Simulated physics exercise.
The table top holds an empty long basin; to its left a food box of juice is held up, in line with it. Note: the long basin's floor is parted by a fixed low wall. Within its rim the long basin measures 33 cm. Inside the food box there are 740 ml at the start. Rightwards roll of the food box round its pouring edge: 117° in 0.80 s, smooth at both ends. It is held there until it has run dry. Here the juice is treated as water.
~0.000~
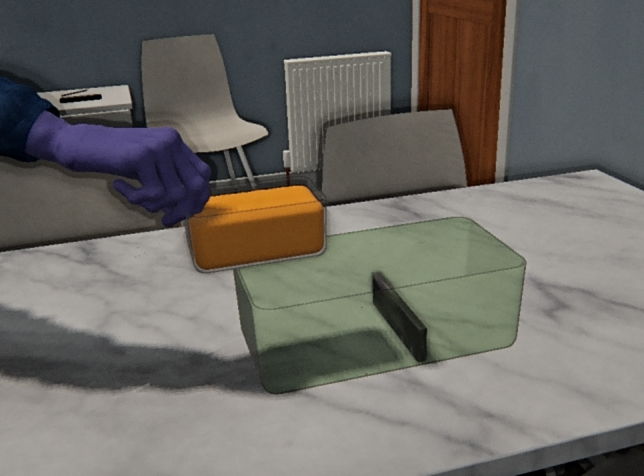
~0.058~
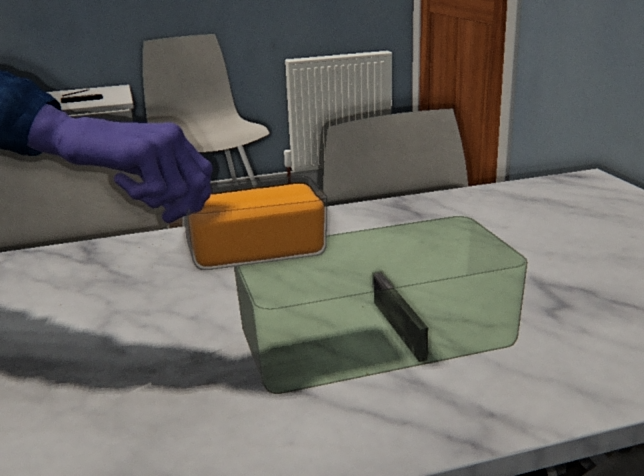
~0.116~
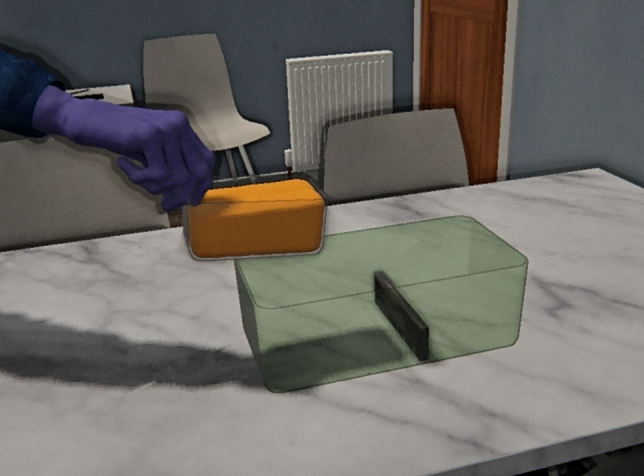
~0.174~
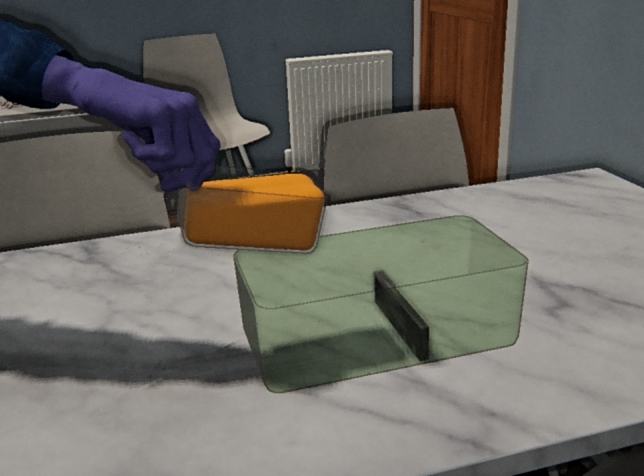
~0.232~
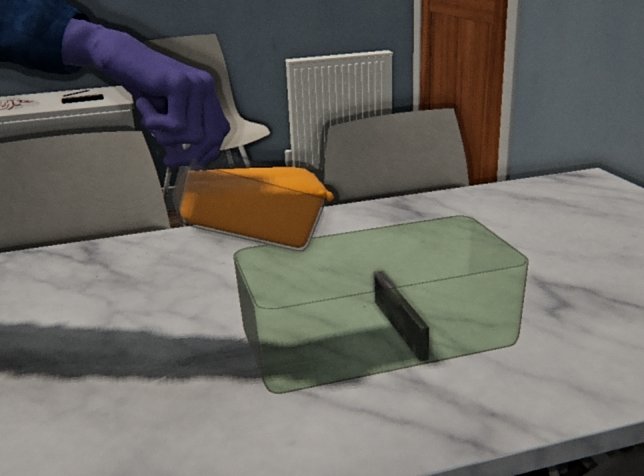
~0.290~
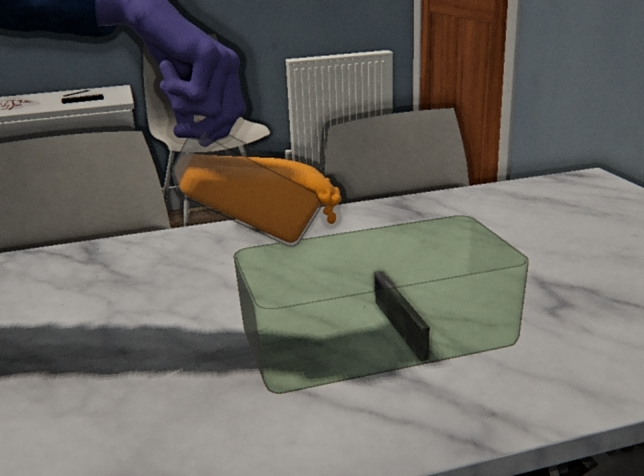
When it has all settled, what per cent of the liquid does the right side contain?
The right side contains about 63 per cent.
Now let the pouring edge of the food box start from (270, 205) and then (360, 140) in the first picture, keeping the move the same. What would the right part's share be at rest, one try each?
Respectively 5 and 65 %.
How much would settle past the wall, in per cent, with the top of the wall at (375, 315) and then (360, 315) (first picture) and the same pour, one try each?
75 then 85 %.
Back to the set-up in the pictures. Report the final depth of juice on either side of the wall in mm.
Depths at rest: Left around 8 mm, right around 22 mm.
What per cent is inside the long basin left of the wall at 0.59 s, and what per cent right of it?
Lab note: Left near 12 %, right near 20.
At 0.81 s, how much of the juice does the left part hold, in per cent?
Reading: Approx. 20 per cent.
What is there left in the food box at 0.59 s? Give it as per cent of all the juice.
Fraction remaining: Approx. 16 per cent.
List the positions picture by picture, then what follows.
Tilt 0°; pouring edge (317, 189); surface from (187, 212) to (314, 195); the long basin's rim runs from (242, 280) to (496, 240); the wall's top is at (398, 300), in the first frame.
Tilt 2°; pouring edge (318, 188); surface from (187, 211) to (315, 193), in the second frame.
Tilt 6°; pouring edge (318, 188); surface from (186, 205) to (315, 188), in the third frame.
Tilt 13°; pouring edge (318, 188); surface from (184, 196) to (316, 182); 1 per cent is over the edge, in the fourth frame.
Tilt 23°; pouring edge (318, 189); surface from (181, 183) to (313, 180); 4 per cent is over the edge, in the fifth frame.
Tilt 34°; pouring edge (317, 189); surface from (182, 164) to (307, 176); 9 per cent is over the edge, in the sixth frame.
By 0.59 s the tilt is 99° and 16 per cent is still to pour, 13 is left of the wall and 20 right of it.
By 0.81 s the tilt is 117° and 0 per cent is still to pour, 20 is left of the wall and 68 right of it.
By 1.05 s the tilt is 117° and 0 per cent is still to pour, 32 is left of the wall and 63 right of it.
By 1.30 s the tilt is 117° and 0 per cent is still to pour, 33 is left of the wall and 63 right of it.
At rest 33 per cent lies left of the wall, 63 right of it and 5 outside.
